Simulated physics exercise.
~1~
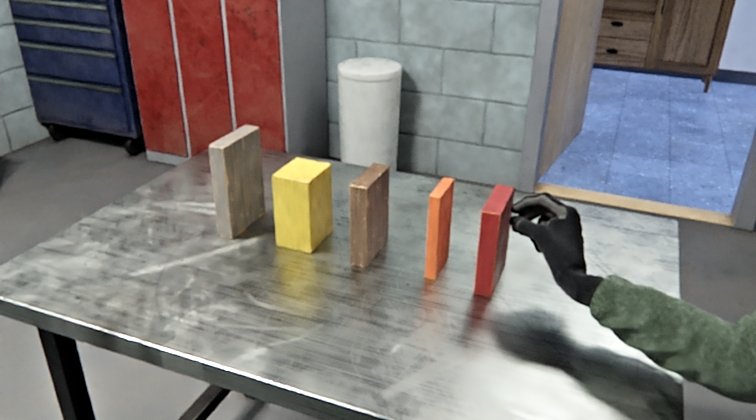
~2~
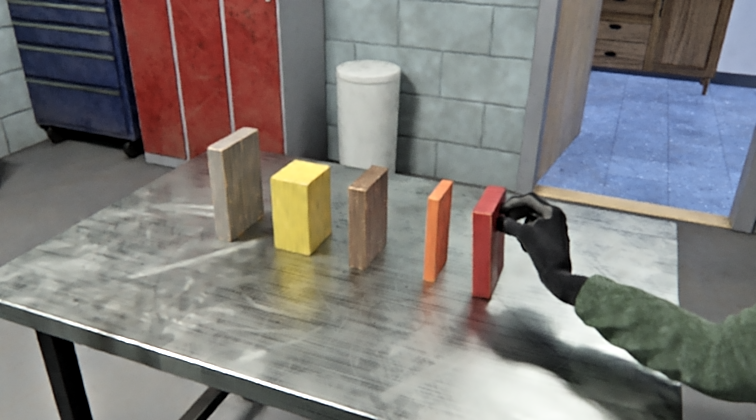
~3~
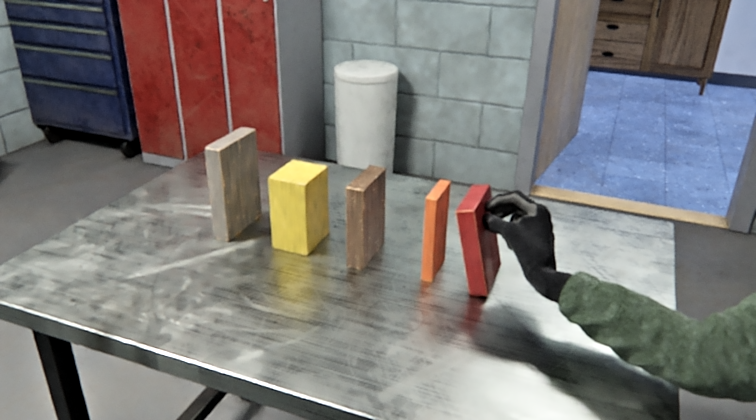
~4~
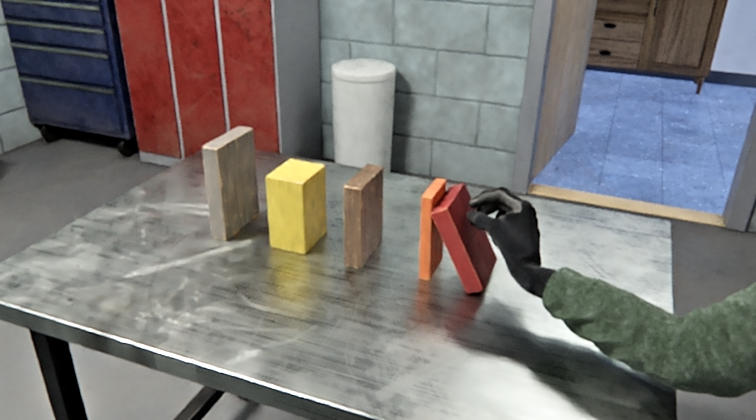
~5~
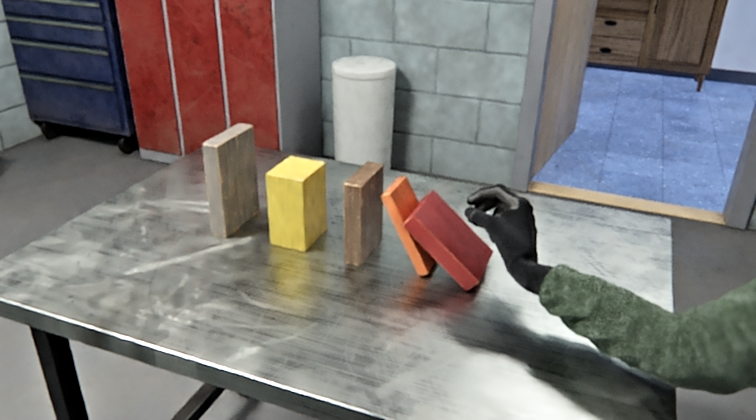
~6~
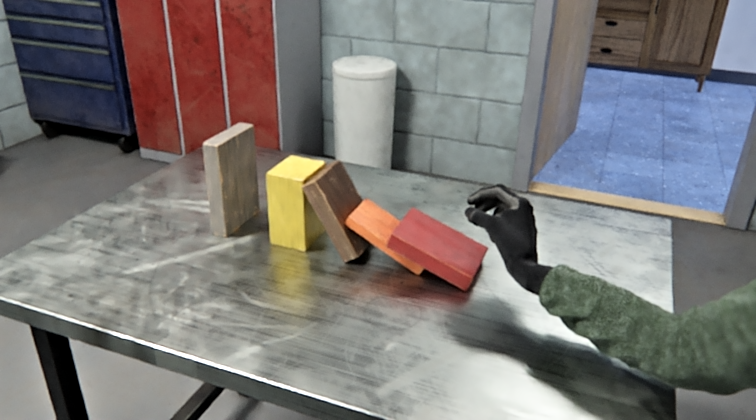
We see a gloved hand tip a red board left into a row of upright blocks on a metal table. The orange block topples and the brown one tilts against the yellow block, which stays standing beside the grey one as the red board lies over the orange.
